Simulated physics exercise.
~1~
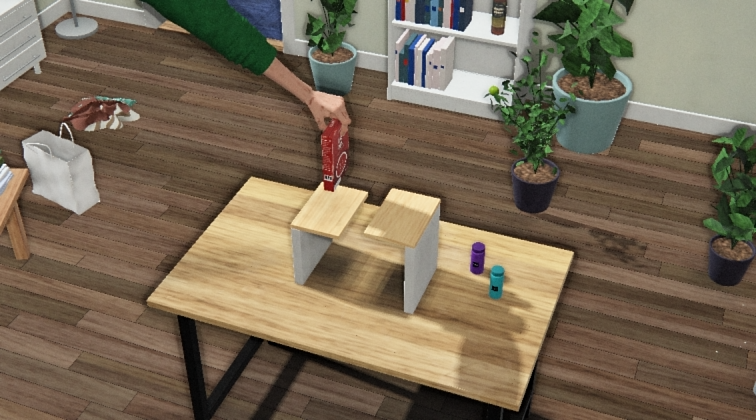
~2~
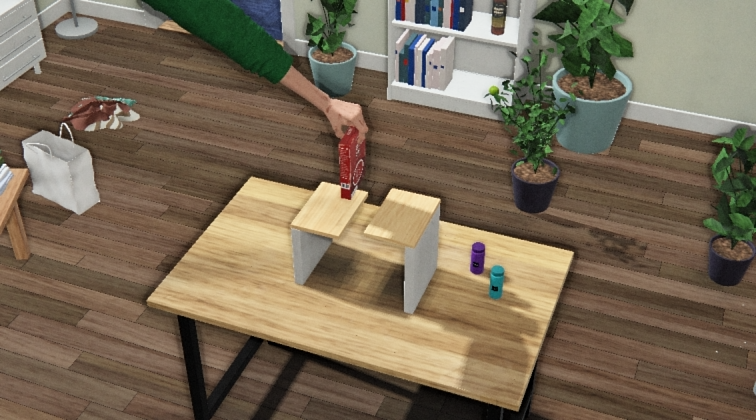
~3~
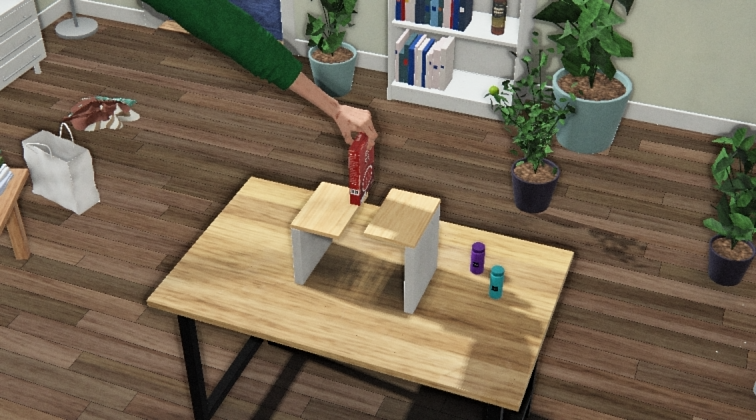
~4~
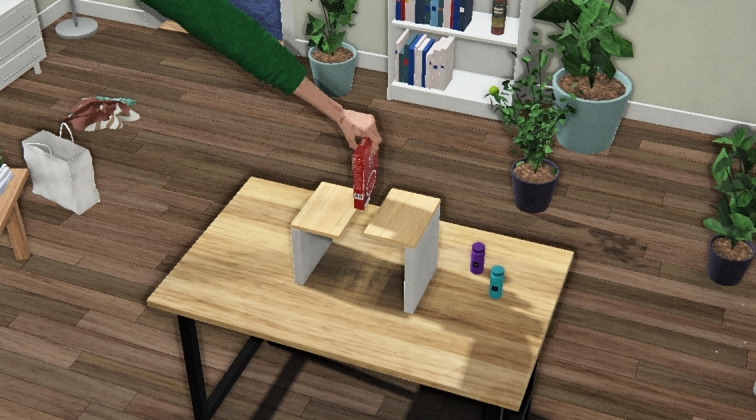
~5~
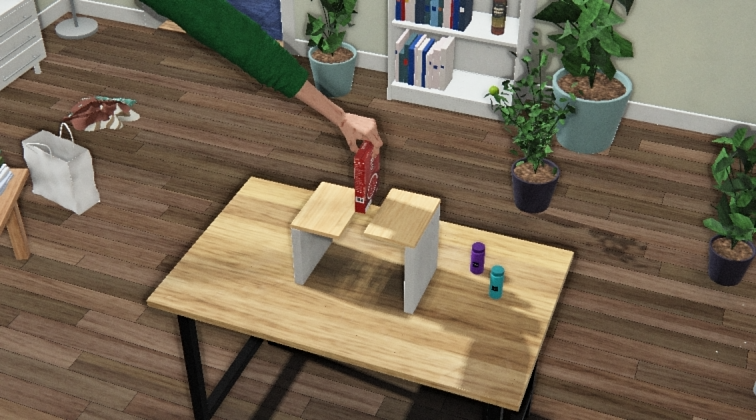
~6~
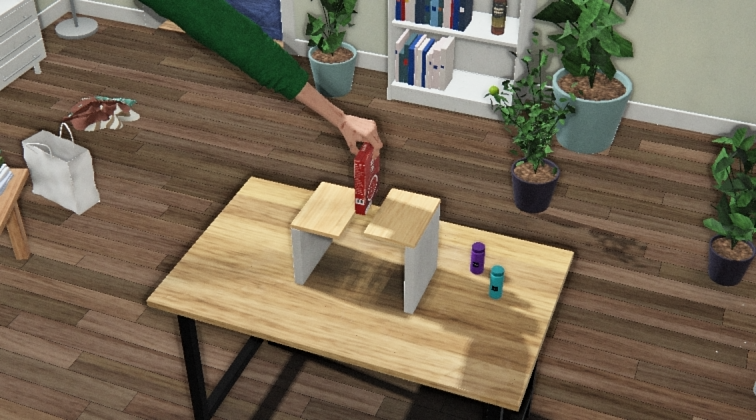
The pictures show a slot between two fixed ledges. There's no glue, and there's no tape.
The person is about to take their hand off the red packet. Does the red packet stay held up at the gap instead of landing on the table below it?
The likely result is that it travels down to the table.
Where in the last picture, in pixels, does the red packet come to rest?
The object finishes roughly at pixel (368, 252).
Then, 0.20 s on from there, red packet shifted a little near (367, 189).
Then, 0.30 s on from there, red packet shifted about its own width near (367, 227).
Then, 0.40 s on from there, red packet shifted well along near (368, 246).
Then, 0.50 s on from there, red packet shifted well along near (368, 250).
In the end, moved from the start, red packet; the other 2 unmoved. At the end, from the last picture's camera, red packet near (368, 252). The packet goes down the gap.
